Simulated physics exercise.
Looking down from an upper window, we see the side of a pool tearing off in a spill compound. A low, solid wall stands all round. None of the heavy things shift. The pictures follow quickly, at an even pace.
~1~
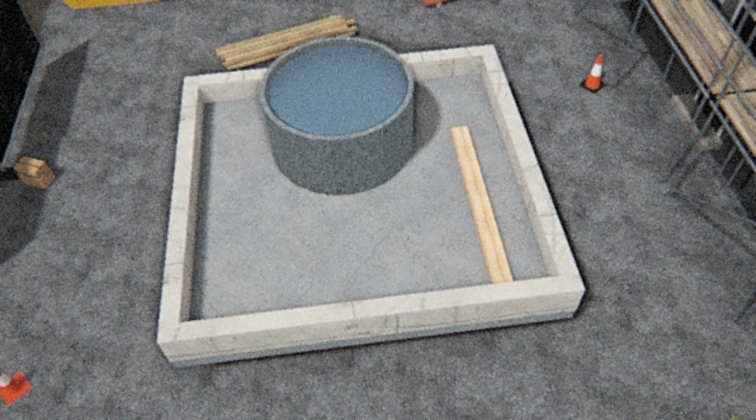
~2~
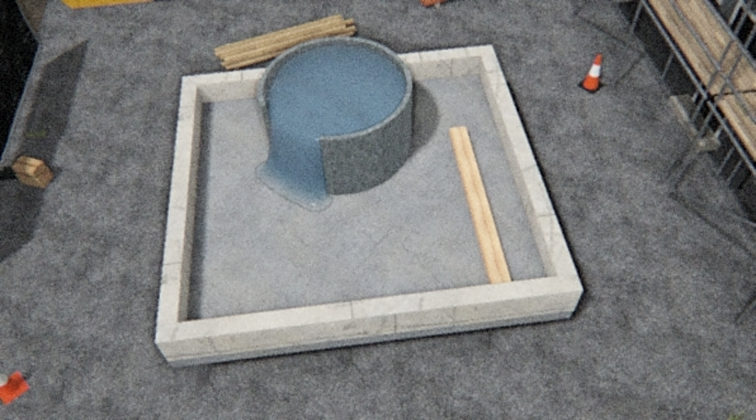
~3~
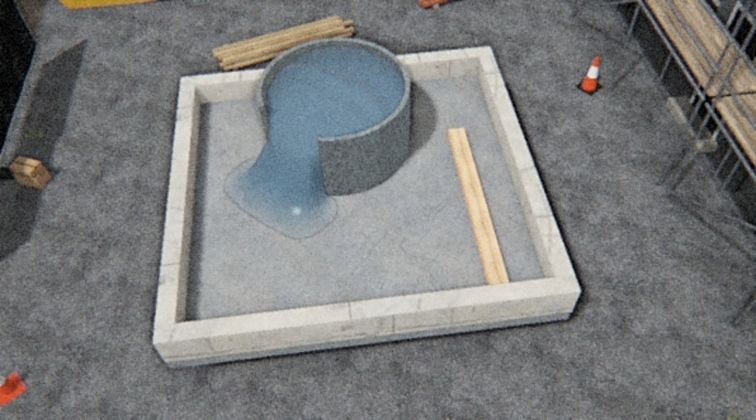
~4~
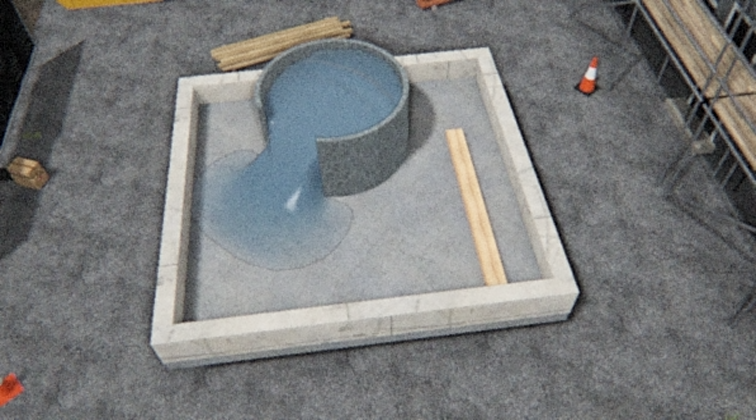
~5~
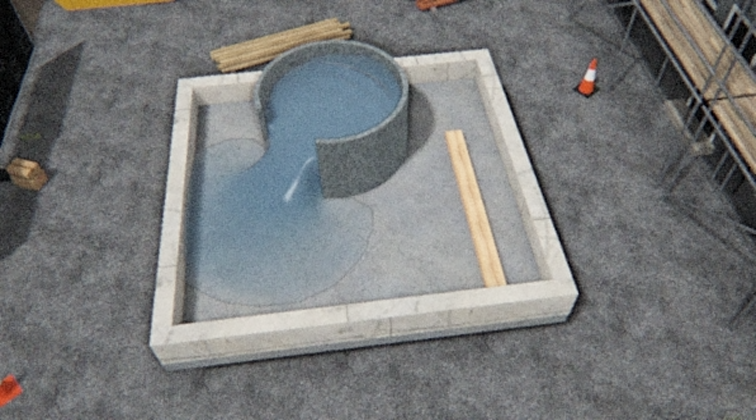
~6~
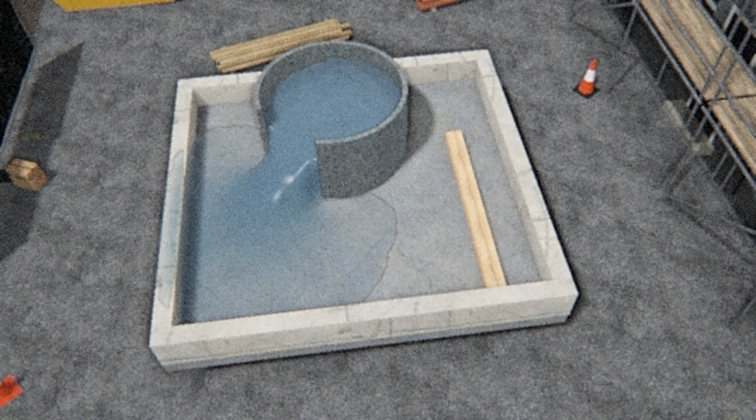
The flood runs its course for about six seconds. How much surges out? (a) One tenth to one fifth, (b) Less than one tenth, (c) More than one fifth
One tenth to one fifth (a).
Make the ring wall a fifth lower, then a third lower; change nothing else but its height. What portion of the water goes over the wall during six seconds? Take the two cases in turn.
In the first case about 18 in a hundred, in the second about 24 in a hundred.
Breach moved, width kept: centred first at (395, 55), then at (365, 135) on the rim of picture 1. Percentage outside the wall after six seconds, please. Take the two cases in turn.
You'd see close to 22 per cent in the first try and close to 6 per cent in the second.
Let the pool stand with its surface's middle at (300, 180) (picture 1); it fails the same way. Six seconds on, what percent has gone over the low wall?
By my count it comes to roughly 26 percent.
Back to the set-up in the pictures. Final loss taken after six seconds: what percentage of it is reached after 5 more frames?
By my reckoning, 30 %.
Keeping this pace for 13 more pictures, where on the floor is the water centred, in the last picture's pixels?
Around (302, 202).
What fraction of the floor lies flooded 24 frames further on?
Close to 100 %.
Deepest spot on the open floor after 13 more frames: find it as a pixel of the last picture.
Look near (182, 340).
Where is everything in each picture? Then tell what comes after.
The round tank at (337, 89) is whole and still, in the first picture.
The front is at (323, 206), out from the gap at (293, 163), in the second picture.
Water pours out at (292, 165) and has run to (311, 231), in the third picture.
The front is at (271, 265), out from the gap at (291, 169), in the fourth picture.
Water pours out at (290, 171) and has run to (212, 291), in the fifth picture.
The front is at a hidden place, out from the gap at (290, 171), in the sixth picture.
A moment on, water covers 40 % of the floor; the low wall has let 1 % over.
Next, water covers 45 % of the floor; the low wall has let 4 % over.
Then, water covers 55 % of the floor; the low wall has let 11 % over.
Later, water covers 85 % of the floor; the low wall has let 12 % over.
In the end, water covers 85 % of the floor; the low wall has let 12 % over.
